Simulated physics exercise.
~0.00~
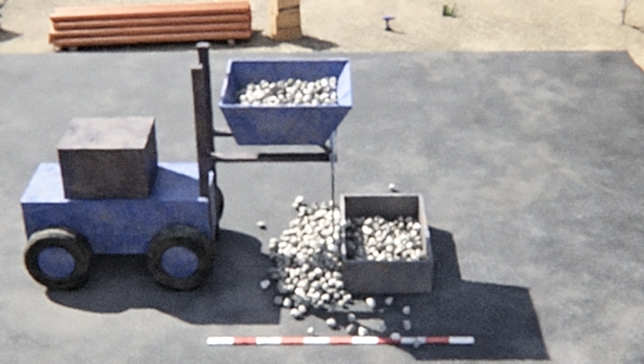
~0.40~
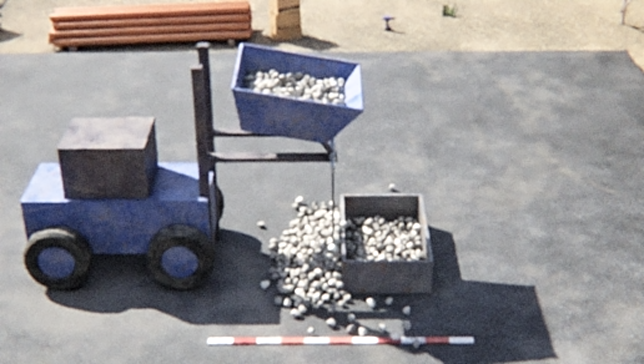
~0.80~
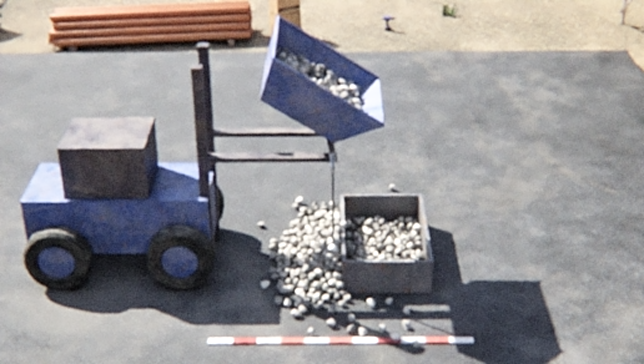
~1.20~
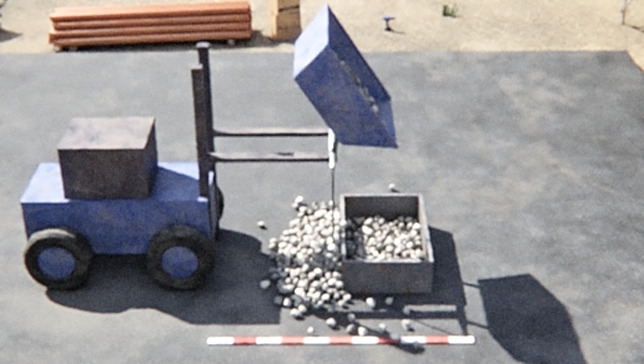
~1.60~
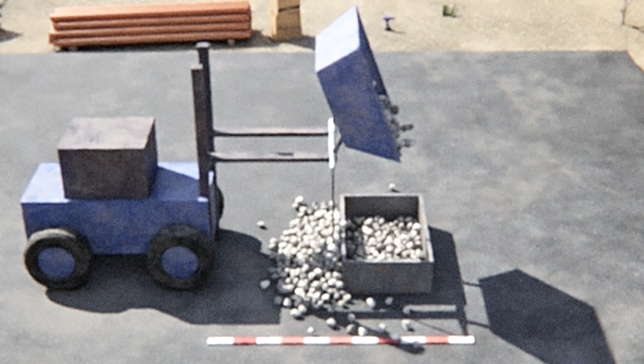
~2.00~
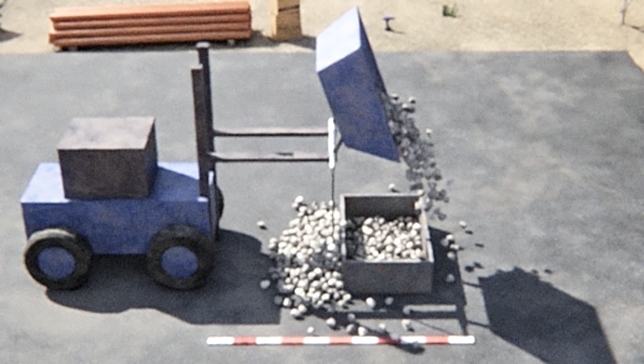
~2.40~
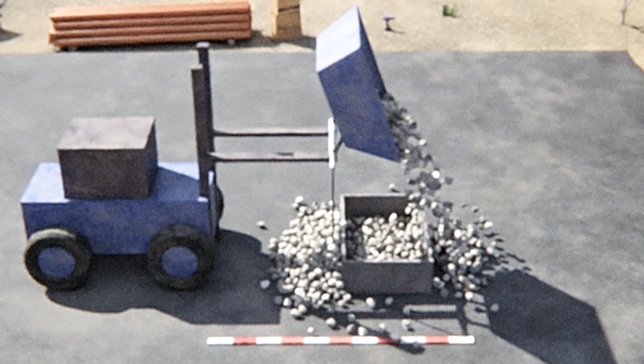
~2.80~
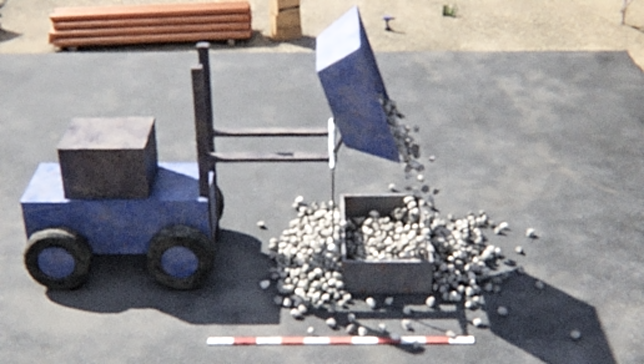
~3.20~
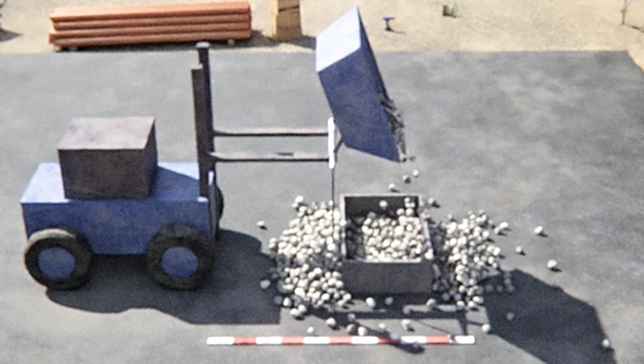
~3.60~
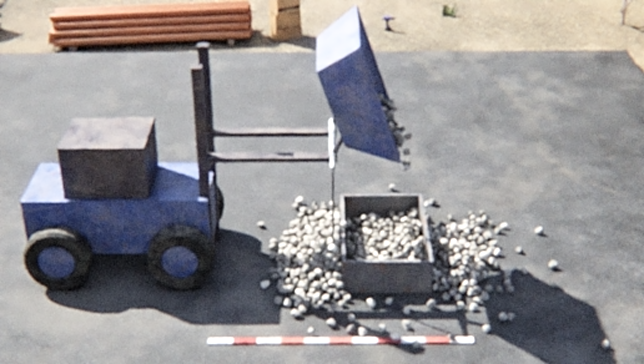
The video shows a blue forklift tipping its raised skip of pale stones to the right above a small grey bin with stones already heaped on its left. Stones pour out, some into the bin and many beyond it, until the flow stops with the skip still steeply tilted.
